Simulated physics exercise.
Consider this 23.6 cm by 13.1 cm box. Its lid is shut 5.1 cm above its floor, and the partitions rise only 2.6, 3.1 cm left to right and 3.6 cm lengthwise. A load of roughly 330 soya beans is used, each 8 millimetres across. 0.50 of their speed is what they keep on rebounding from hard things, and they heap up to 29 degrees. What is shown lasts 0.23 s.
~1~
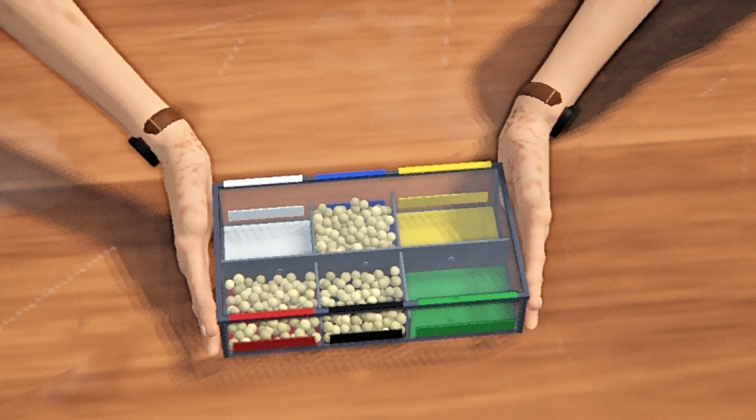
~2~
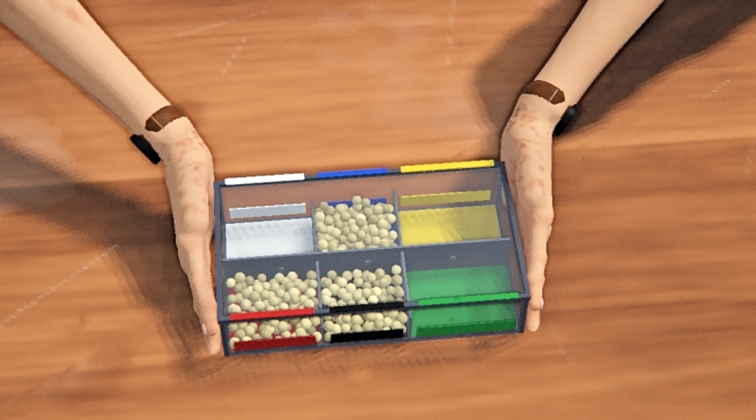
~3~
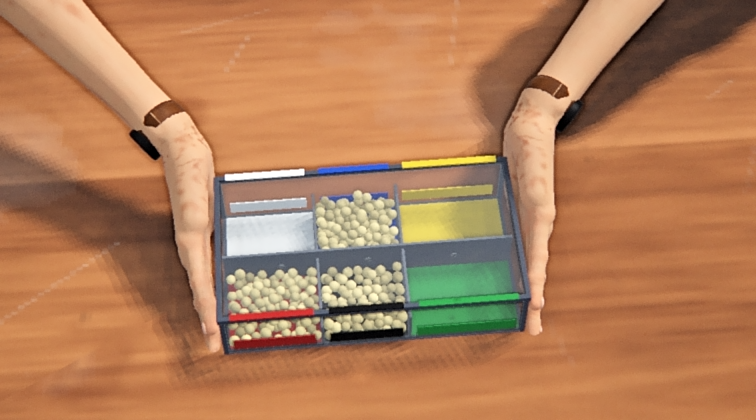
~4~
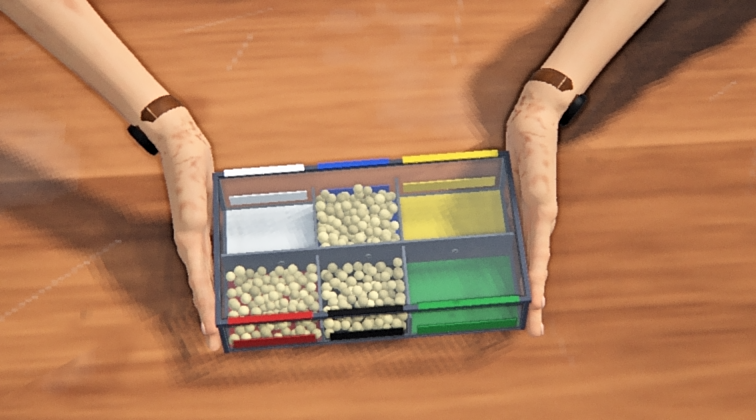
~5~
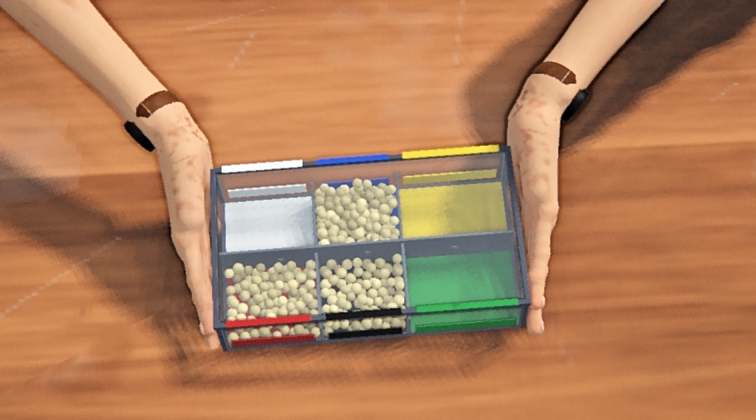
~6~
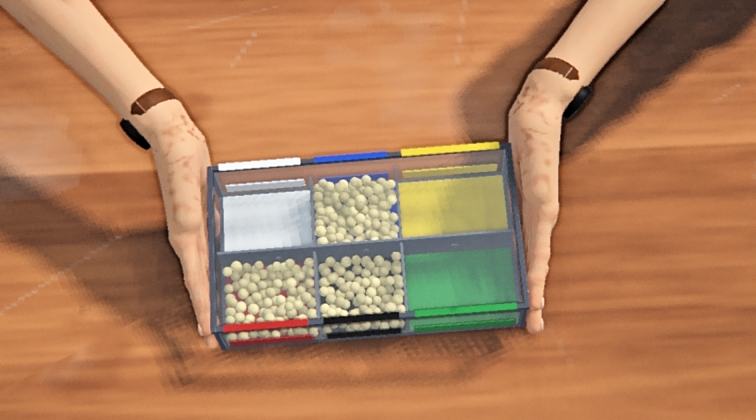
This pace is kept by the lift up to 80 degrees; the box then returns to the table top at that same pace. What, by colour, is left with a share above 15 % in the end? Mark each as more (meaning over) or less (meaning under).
Red - more; blue - more; green - less; yellow - less; white - less; black - more.
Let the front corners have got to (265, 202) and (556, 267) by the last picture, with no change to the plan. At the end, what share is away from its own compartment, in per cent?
Then around 55 percent would end up out of place.
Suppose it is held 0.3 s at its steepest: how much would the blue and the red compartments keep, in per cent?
That would leave blue with 30 percent and red with 35 percent.
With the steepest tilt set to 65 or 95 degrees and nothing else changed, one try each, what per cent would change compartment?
Some 5 and some 25 per cent, respectively.
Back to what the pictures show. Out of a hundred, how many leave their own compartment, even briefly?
Estimate: Around 15 %.
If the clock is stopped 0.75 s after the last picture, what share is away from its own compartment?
5 %.
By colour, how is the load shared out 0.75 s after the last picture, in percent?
It splits as red 30, blue 40, green 0, yellow 0, white 0 and black 30 percent.
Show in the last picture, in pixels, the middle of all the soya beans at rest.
Approximately (336, 302) in the last view.
Then, 0.75 s after the last picture, tilt 79 degrees; red 30 %, blue 40 %, black 30 %.
Then, 1.24 s after the last picture, tilt 34 degrees; red 35 %, blue 30 %, black 30 %.
Then, 1.79 s after the last picture, tilt 0 degrees; red 35 %, blue 30 %, black 30 %.
In the end, red 35 %, blue 30 %, green 0 %, yellow 0 %, white 0 %, black 35 %.
